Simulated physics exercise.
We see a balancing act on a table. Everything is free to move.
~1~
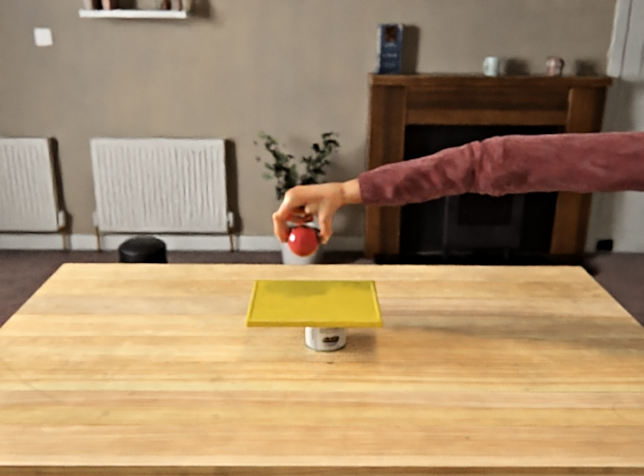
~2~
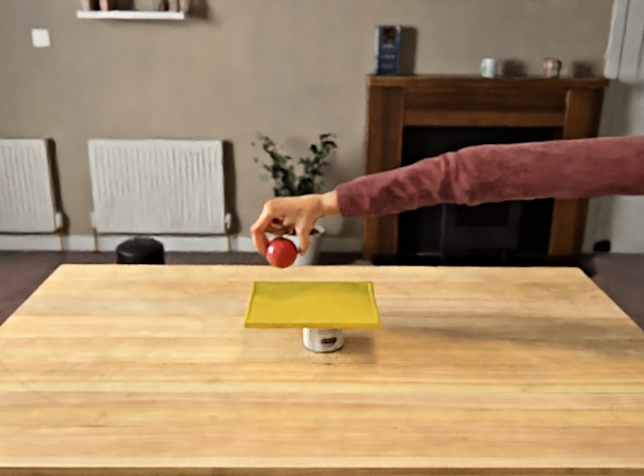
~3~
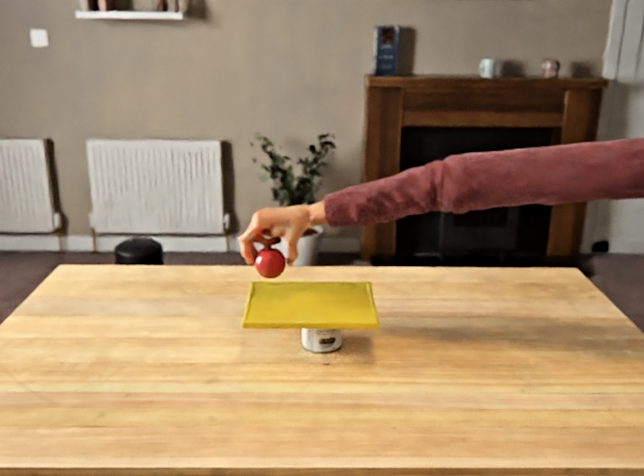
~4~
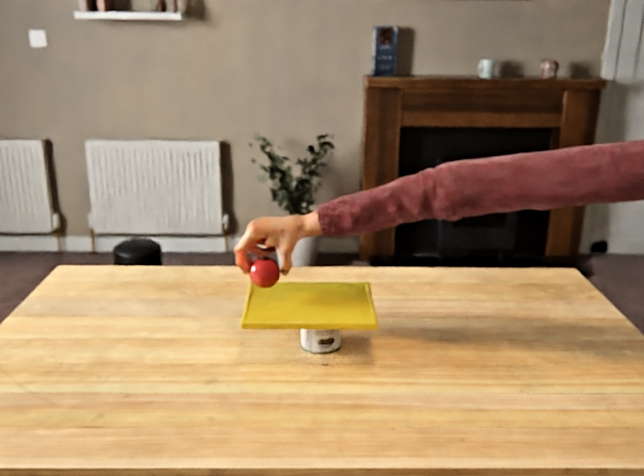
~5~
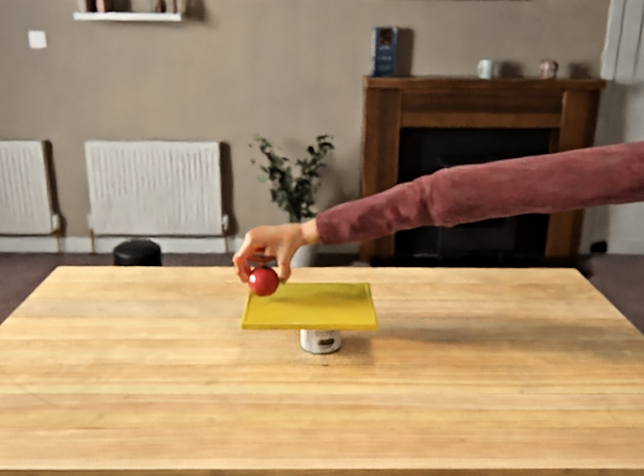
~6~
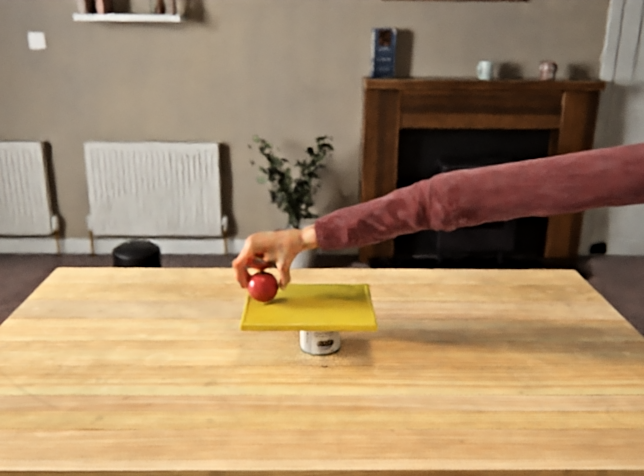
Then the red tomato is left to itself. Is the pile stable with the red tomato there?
Outcome: The stack comes apart.
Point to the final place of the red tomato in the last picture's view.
At about (227, 331).
Then, 0.30 s after the last picture, red tomato now fallen; yellow lid tipped 45° from how it was.
Then, 0.40 s after the last picture, yellow lid tipped 50° from how it was.
Then, 0.50 s after the last picture, yellow lid tipped 40° from how it was.
Then, 1.30 s after the last picture, yellow lid tipped 37° from how it was.
At rest, fallen, red tomato; tipped over in the stack, yellow lid; white tin in place. Seen from the same camera at the end, red tomato near (227, 331). The stack gives way.
